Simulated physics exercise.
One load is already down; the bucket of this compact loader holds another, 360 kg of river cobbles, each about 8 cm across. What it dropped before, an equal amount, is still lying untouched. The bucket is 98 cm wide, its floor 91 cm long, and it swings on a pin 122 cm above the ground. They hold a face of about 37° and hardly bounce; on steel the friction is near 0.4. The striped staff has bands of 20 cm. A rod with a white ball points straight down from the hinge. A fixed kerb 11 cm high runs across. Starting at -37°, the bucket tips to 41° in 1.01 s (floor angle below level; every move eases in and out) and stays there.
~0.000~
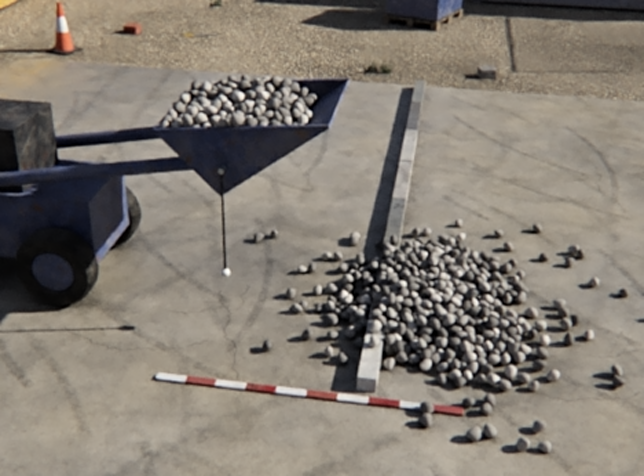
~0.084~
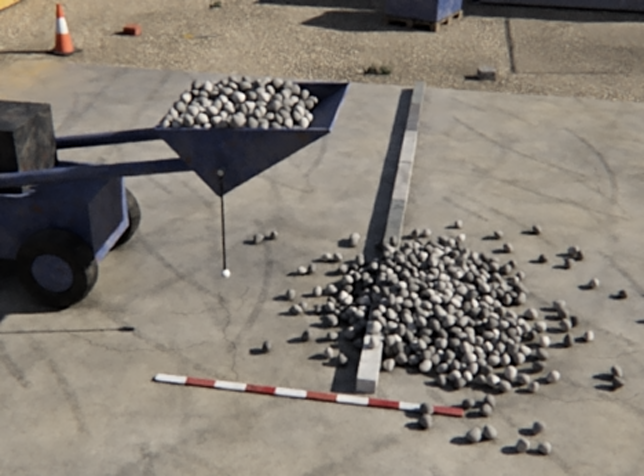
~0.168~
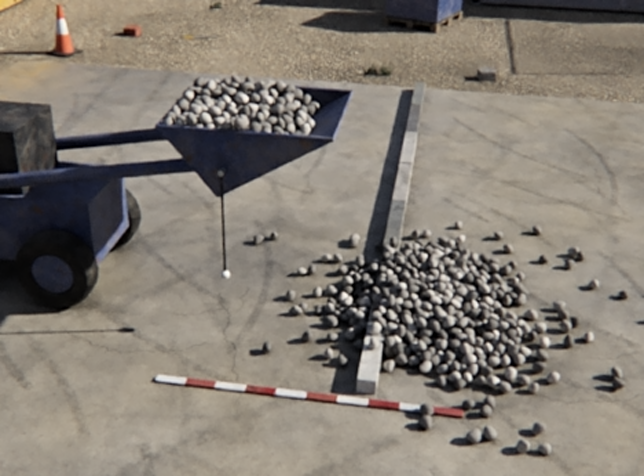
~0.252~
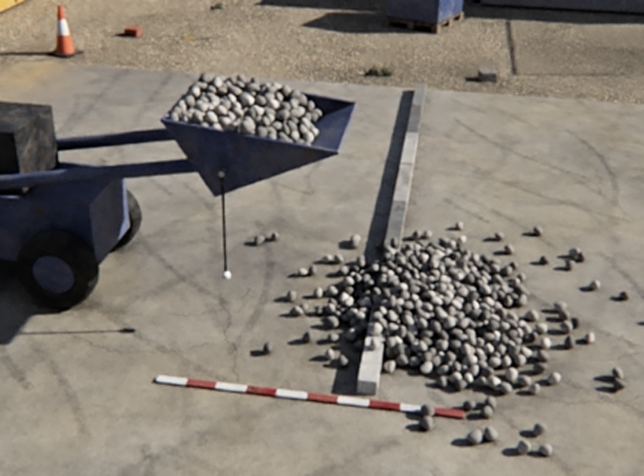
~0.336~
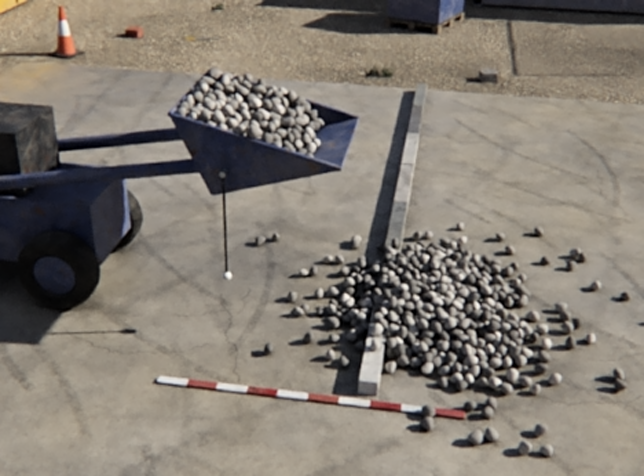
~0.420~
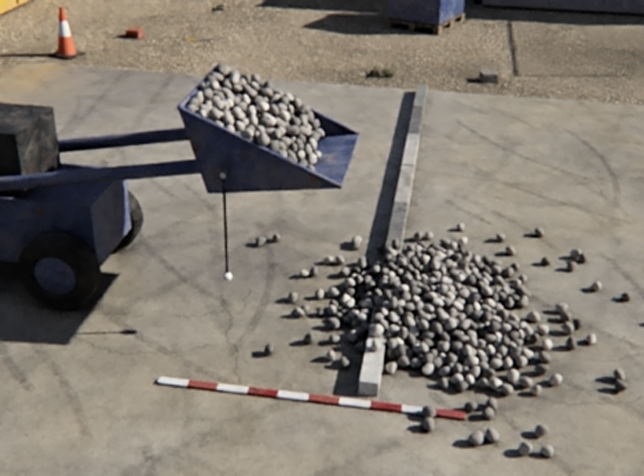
The blue loader's bucket, heaped with grey stones, tilted forward and its front lip dipped while the stones shifted inside; the pile on the ground across the kerb to the right lay still.
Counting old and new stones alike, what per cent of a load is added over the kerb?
Close to 17 parts in a hundred.
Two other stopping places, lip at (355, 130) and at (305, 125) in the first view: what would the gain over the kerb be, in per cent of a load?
About 35 and 5 per cent.
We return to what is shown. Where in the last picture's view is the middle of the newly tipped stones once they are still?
Around (355, 285).
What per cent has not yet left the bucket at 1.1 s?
About 60 per cent.
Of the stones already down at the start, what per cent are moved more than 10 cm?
Roughly 5 per cent of them.
After 0.8 s the floor is at 29°; in per cent of one load, 100 in the bucket, 18 on this side of the kerb, 83 over the kerb; the foremost stones are at (632, 311).
After 1.1 s the floor is at 41°; in per cent of one load, 62 in the bucket, 56 on this side of the kerb, 83 over the kerb; the foremost stones are at (632, 311).
After 1.5 s the floor is at 41°; in per cent of one load, 11 in the bucket, 99 on this side of the kerb, 91 over the kerb; the foremost stones are at (632, 311).
After 3.9 s the floor is at 41°; in per cent of one load, 0 in the bucket, 101 on this side of the kerb, 100 over the kerb; the foremost stones are at (632, 311). Net gain over the kerb, 17.
